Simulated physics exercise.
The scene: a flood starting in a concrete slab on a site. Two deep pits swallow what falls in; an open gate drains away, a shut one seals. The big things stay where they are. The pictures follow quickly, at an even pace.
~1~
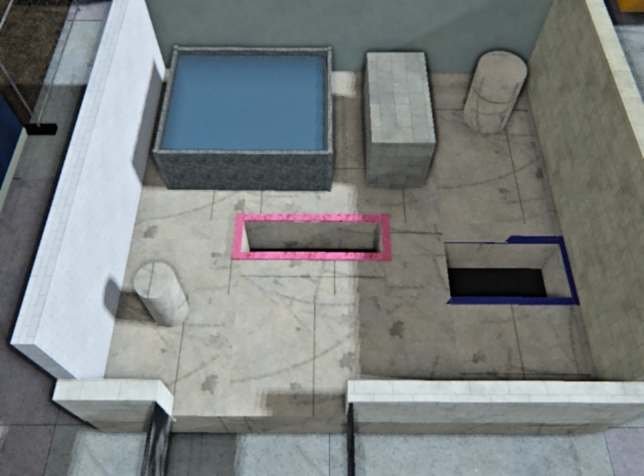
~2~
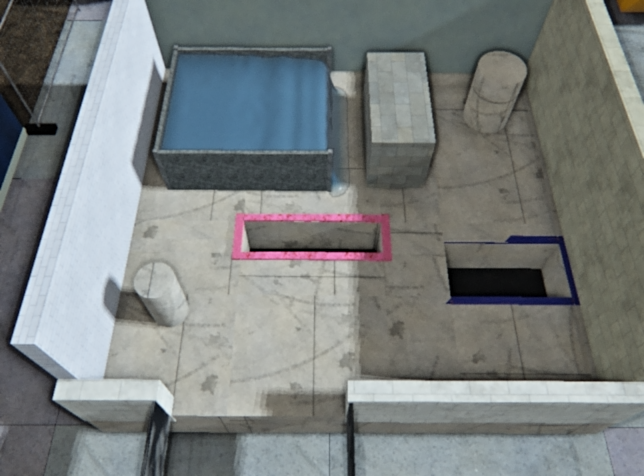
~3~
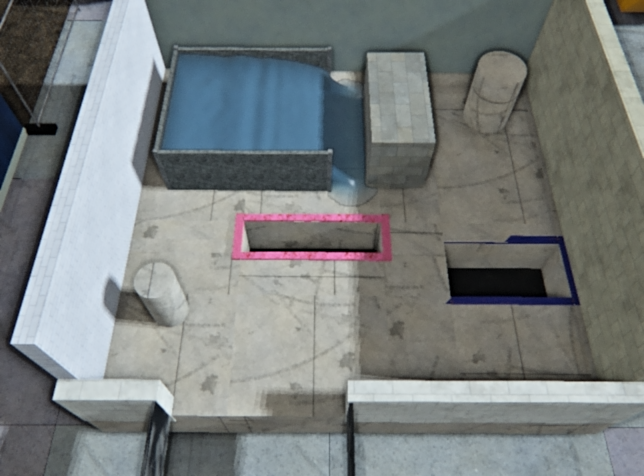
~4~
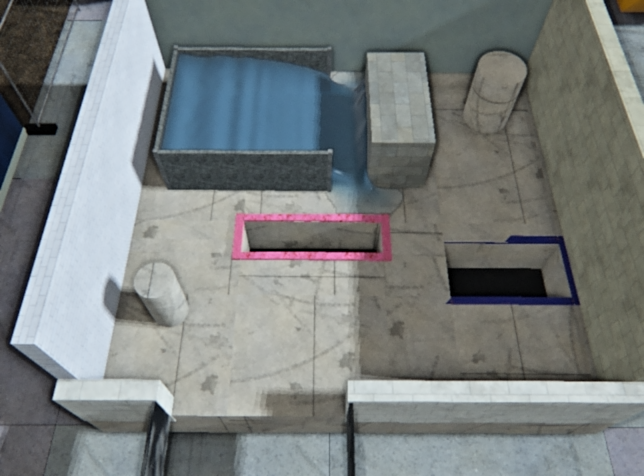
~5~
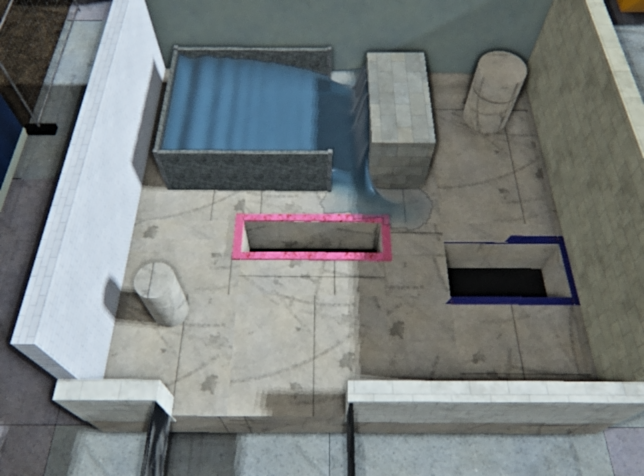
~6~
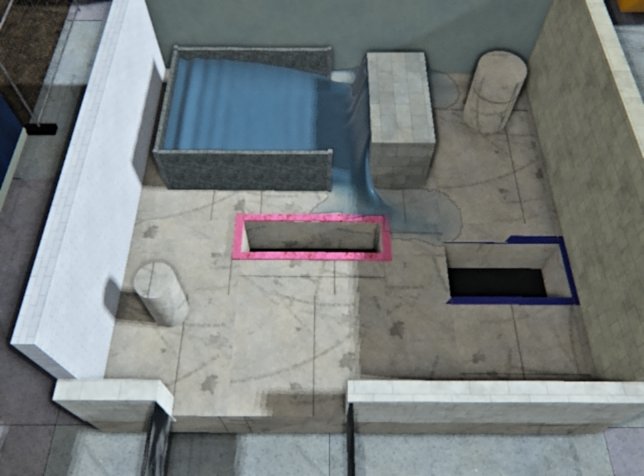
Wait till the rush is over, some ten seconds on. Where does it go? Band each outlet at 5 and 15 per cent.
In the end: The gate takes less than 5 %; the pink pit takes more than 15 %; the blue pit takes more than 15 %.
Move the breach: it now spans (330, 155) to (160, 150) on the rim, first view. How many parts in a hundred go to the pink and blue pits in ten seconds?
Roughly, in per cent: Pink 50, blue 8.
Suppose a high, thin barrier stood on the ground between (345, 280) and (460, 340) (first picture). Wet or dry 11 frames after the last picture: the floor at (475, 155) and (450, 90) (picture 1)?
As listed: Wet, covered.
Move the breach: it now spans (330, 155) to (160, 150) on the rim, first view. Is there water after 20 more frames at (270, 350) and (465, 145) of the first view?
In that order: Wet, clear.
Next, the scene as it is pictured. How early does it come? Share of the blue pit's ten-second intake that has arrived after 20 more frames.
Roughly 25 per cent.
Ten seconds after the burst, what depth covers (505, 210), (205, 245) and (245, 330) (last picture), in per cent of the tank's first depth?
About 6, 2 and 2 per cent.
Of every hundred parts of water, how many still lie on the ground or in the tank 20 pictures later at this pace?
I make it 76 per cent.
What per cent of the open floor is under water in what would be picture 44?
Close to 65 %.
A moment on, water covers 25 % of the floor; the gate 0 %, the pink pit 5 %, the blue pit 1 %.
Next, water covers 35 % of the floor; the gate 0 %, the pink pit 10 %, the blue pit 3 %.
Then, water covers 50 % of the floor; the gate 0 %, the pink pit 15 %, the blue pit 8 %.
Later, water covers 65 % of the floor; the gate 0 %, the pink pit 21 %, the blue pit 19 %.
In the end, water covers 85 % of the floor; the gate 1 %, the pink pit 26 %, the blue pit 31 %.
